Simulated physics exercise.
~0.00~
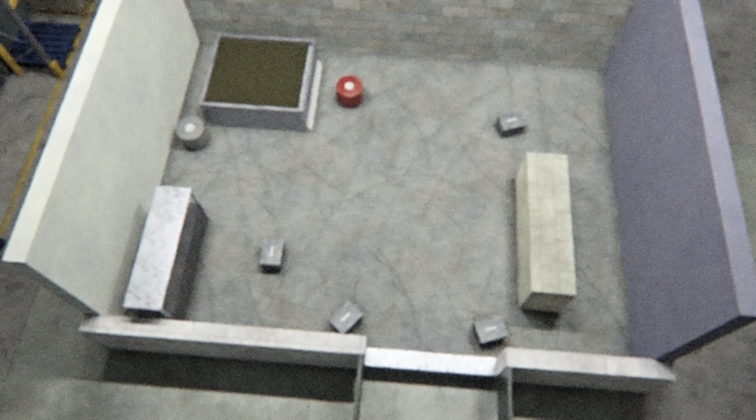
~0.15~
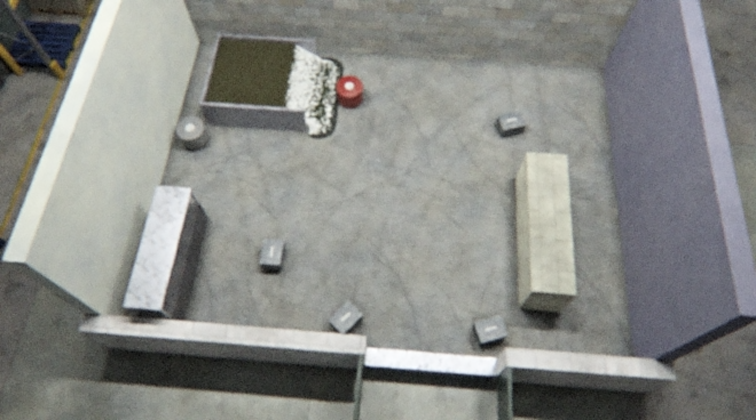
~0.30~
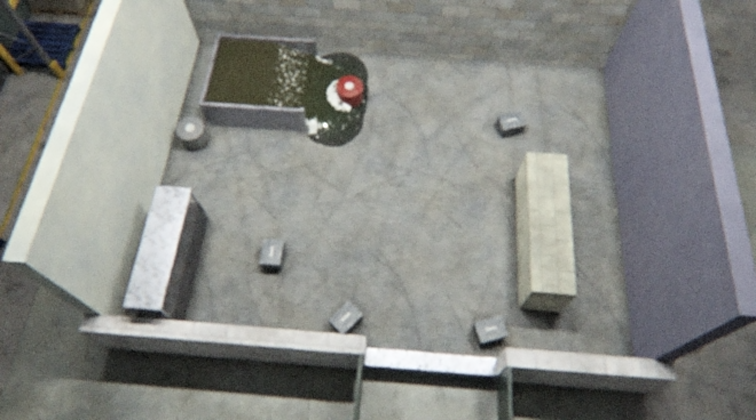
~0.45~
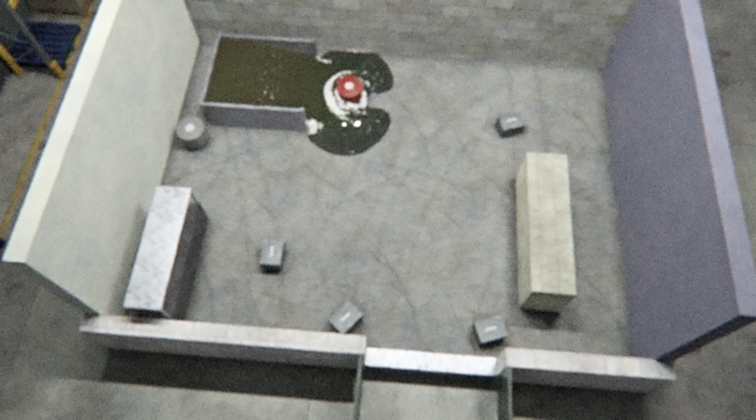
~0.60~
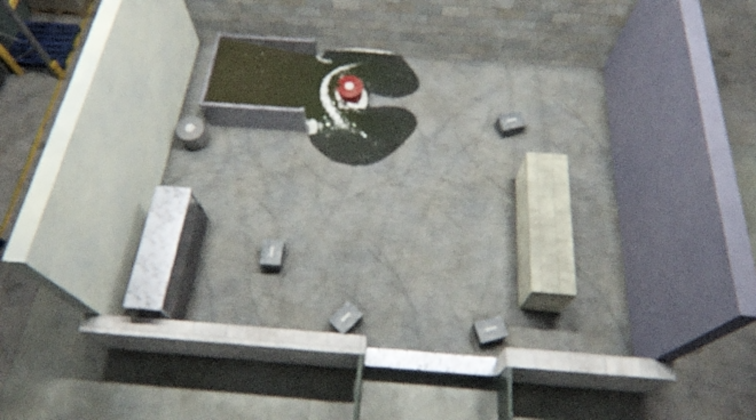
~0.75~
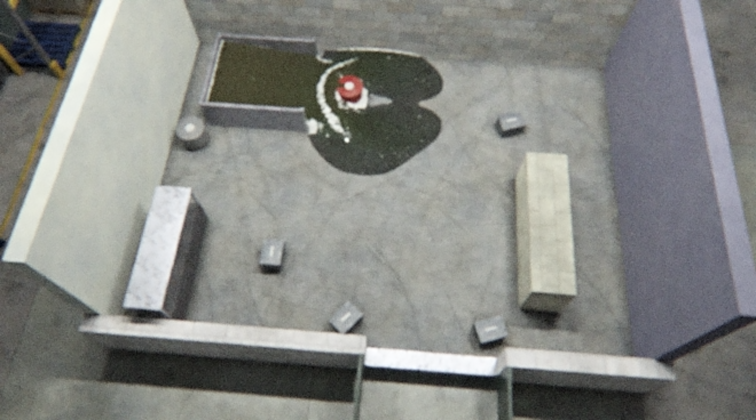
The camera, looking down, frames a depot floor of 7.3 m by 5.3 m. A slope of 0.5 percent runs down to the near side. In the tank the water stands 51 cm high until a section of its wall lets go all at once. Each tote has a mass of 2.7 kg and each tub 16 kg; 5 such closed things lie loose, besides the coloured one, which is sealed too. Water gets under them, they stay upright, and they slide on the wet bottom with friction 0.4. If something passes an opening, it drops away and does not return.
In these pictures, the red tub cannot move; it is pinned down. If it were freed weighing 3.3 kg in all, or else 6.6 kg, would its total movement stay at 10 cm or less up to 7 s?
No, at neither.
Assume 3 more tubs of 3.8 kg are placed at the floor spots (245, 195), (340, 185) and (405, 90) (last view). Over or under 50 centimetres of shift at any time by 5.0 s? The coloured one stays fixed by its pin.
In turn: Less, more, over.
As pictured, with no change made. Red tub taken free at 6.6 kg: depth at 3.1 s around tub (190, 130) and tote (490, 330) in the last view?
Some 0 cm at the first, some 2 cm at the second.
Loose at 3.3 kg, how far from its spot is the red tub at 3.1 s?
400 cm.
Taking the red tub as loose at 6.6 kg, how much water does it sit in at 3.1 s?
About 17 cm.
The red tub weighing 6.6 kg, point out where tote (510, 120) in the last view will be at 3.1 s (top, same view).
My estimate: Around (609, 152).
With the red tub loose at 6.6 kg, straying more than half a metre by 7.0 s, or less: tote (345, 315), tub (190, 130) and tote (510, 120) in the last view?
Taking them in order, the first is within the mark, the second within the mark and the third beyond the mark.
After 1.4 s the red tub would be 299 cm from its start with 3.3 kg and 265 cm from its start with 6.6 kg; 3 cm of water round it then.
After 3.1 s the red tub would be 416 cm from its start with 3.3 kg and 415 cm from its start with 6.6 kg; 17 cm of water round it then.
After 4.9 s the red tub would be 435 cm from its start with 3.3 kg and 413 cm from its start with 6.6 kg; 8 cm of water round it then.
After 7.0 s the red tub would be 539 cm from its start with 3.3 kg and 521 cm from its start with 6.6 kg; 11 cm of water round it then.
